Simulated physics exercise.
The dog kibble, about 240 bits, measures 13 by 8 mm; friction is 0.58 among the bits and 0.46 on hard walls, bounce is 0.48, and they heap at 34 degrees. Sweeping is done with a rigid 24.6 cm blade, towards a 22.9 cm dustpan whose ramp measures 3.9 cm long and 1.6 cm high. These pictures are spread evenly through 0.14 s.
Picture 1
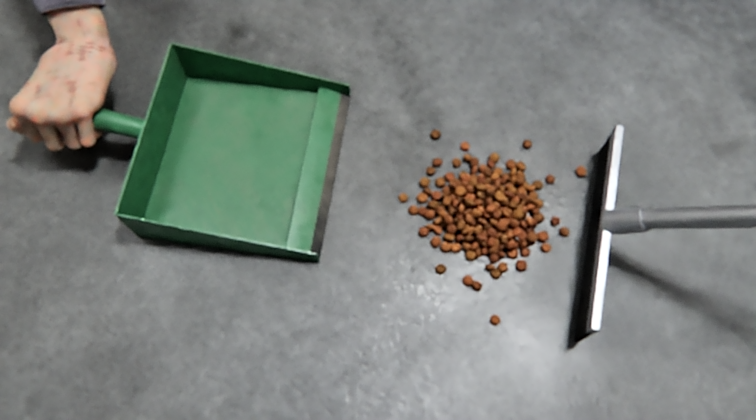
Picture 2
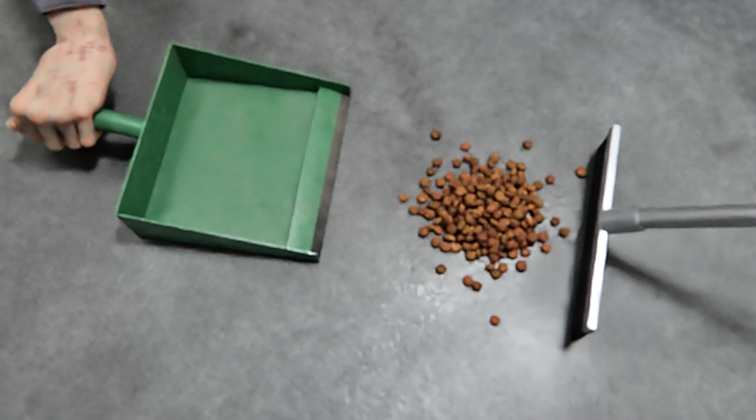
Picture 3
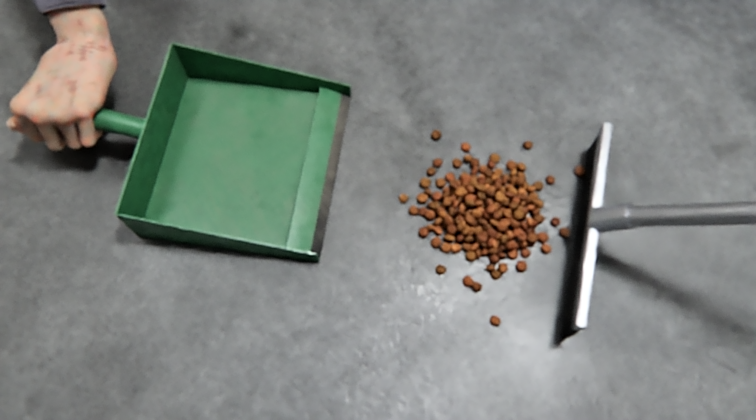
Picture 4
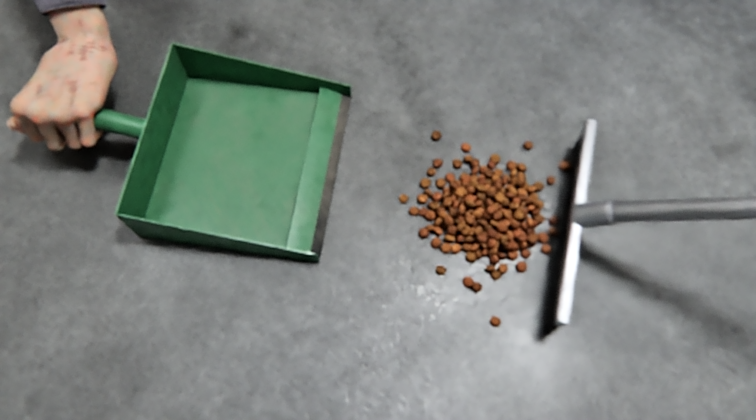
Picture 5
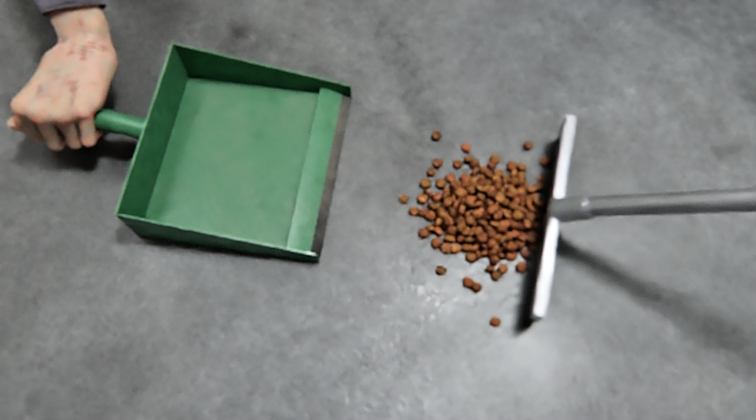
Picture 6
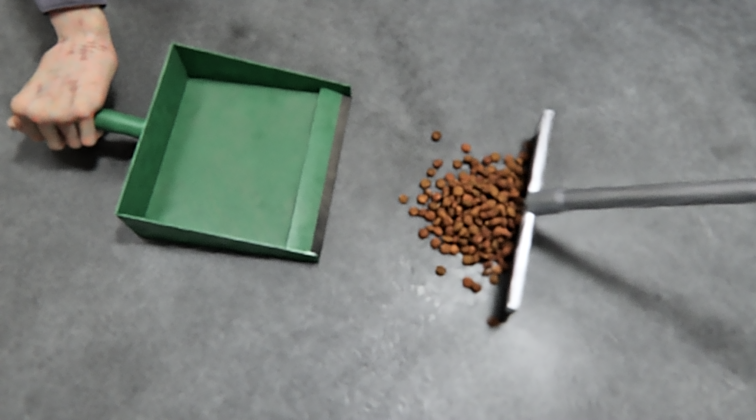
Squeegee-like blade sliding left across a grey floor and pressing into a kibble heap while a hand holds a green dustpan still.
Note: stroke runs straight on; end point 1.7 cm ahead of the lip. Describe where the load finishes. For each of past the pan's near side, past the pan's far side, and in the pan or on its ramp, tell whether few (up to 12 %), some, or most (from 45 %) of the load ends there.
Past the pan's near side: Few, past the pan's far side: Few, in the pan or on its ramp: Most.
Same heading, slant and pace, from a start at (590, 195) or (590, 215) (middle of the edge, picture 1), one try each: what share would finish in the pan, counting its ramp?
I'd put it near 50 per cent for the first and near 50 per cent for the second.
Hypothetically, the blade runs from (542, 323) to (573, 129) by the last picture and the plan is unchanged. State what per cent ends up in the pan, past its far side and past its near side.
Per cent by place - pan 35, far side 0, near side 5.
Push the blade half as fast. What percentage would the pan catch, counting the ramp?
I'd put it at roughly 40 per cent.
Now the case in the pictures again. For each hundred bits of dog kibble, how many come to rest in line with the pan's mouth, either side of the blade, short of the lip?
About 40 per cent.
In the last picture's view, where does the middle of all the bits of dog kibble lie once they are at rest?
In the last view, approximately (331, 173).
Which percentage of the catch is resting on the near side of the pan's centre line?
60 per cent.
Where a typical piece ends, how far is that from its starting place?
I'd say close to 20 cm.
Then, 0.12 s after the last picture, middle of the blade 11 cm from the lip; 0 % over the lip, far side 0 %, near side 5 %.
Then, 0.19 s after the last picture, middle of the blade 5 cm from the lip; 5 % over the lip, far side 0 %, near side 5 %.
Then, 0.41 s after the last picture, middle of the blade 3 cm from the lip; 50 % over the lip, far side 5 %, near side 5 %.
In the end, near side 5 %, far side 5 %, pan 50 %, in front of the lip or behind the blade 40 %.
